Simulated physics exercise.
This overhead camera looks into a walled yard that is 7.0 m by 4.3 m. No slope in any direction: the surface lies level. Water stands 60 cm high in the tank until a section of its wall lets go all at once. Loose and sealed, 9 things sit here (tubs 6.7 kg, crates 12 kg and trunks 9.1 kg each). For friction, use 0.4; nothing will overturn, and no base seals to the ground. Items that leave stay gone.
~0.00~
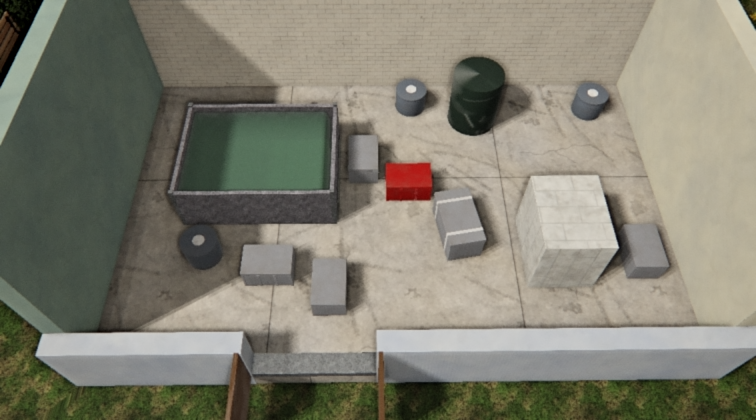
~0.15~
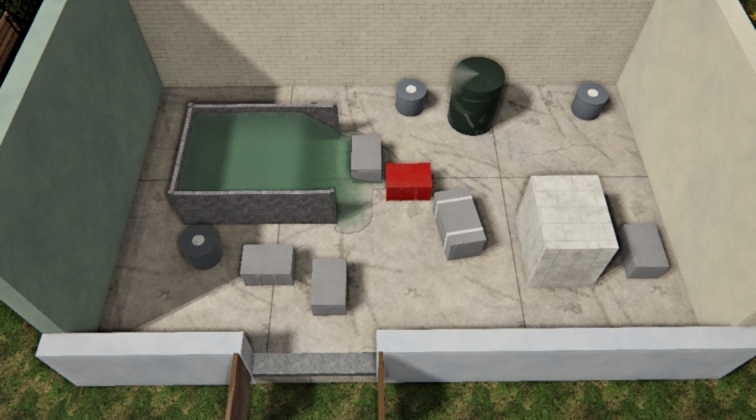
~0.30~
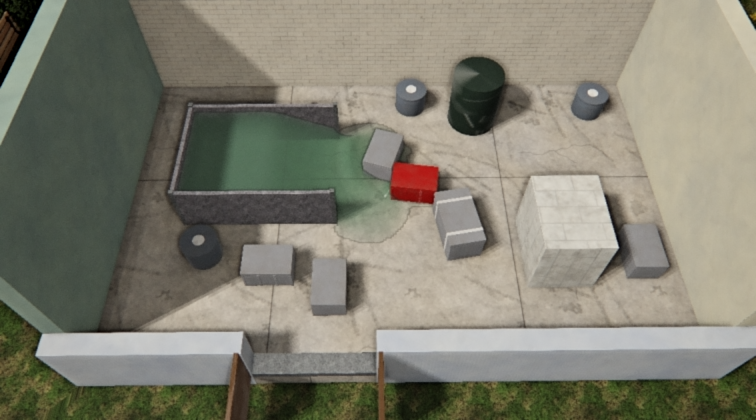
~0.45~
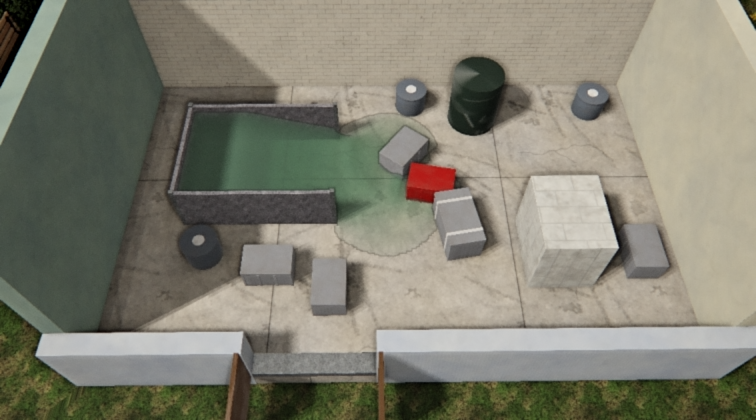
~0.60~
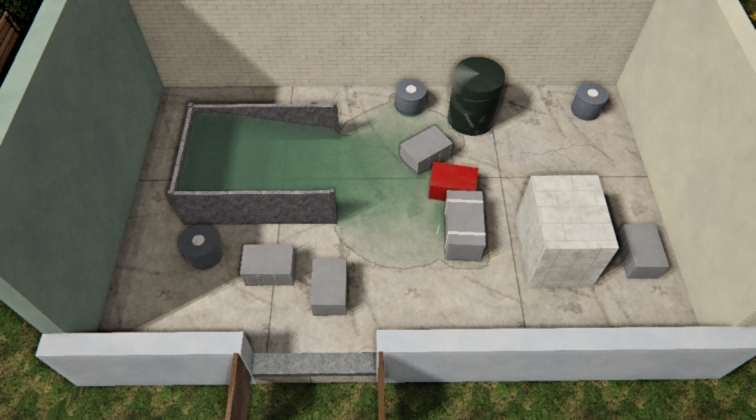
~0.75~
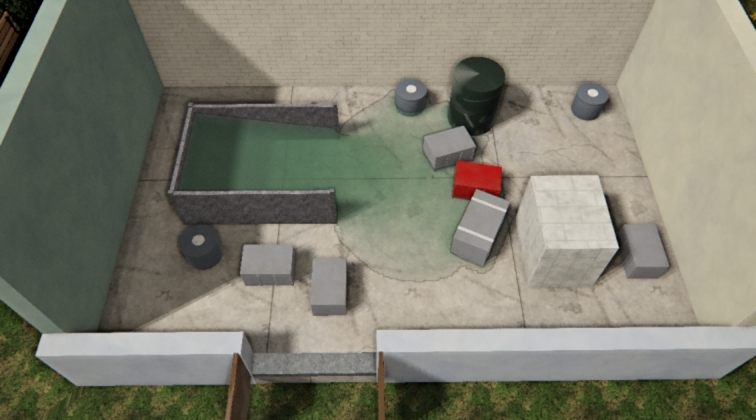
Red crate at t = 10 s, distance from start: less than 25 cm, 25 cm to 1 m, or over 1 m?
It gets well displaced.
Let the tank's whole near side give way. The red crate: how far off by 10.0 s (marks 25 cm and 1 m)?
The red crate simply stays where it is.
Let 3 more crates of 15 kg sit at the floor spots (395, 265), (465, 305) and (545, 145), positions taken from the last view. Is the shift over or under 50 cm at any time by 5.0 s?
Taking them in order: Not far enough, far enough and far enough.
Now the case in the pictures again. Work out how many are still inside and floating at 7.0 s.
At that moment it comes to 6.
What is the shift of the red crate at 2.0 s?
I'd put it at around 300 cm.
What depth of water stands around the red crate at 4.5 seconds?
Roughly 12 cm at that moment.
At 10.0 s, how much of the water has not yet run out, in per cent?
Somewhere near 94 percent, give or take.
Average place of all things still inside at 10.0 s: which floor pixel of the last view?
I'd put it close to (360, 237) in the last view.
After 2.0 s the red crate is near (639, 170), 3.0 m from its start, afloat; 0 of 9 are out; 3 afloat.
After 4.5 s the red crate is near (666, 246), 3.3 m from its start, afloat; 0 of 9 are out; 6 afloat.
After 7.0 s the red crate is near (582, 302), 2.7 m from its start, afloat; 0 of 9 are out; 6 afloat.
After 10.0 s the red crate is near (402, 317), 2.0 m from its start, afloat; 1 of 9 are out; 6 afloat.
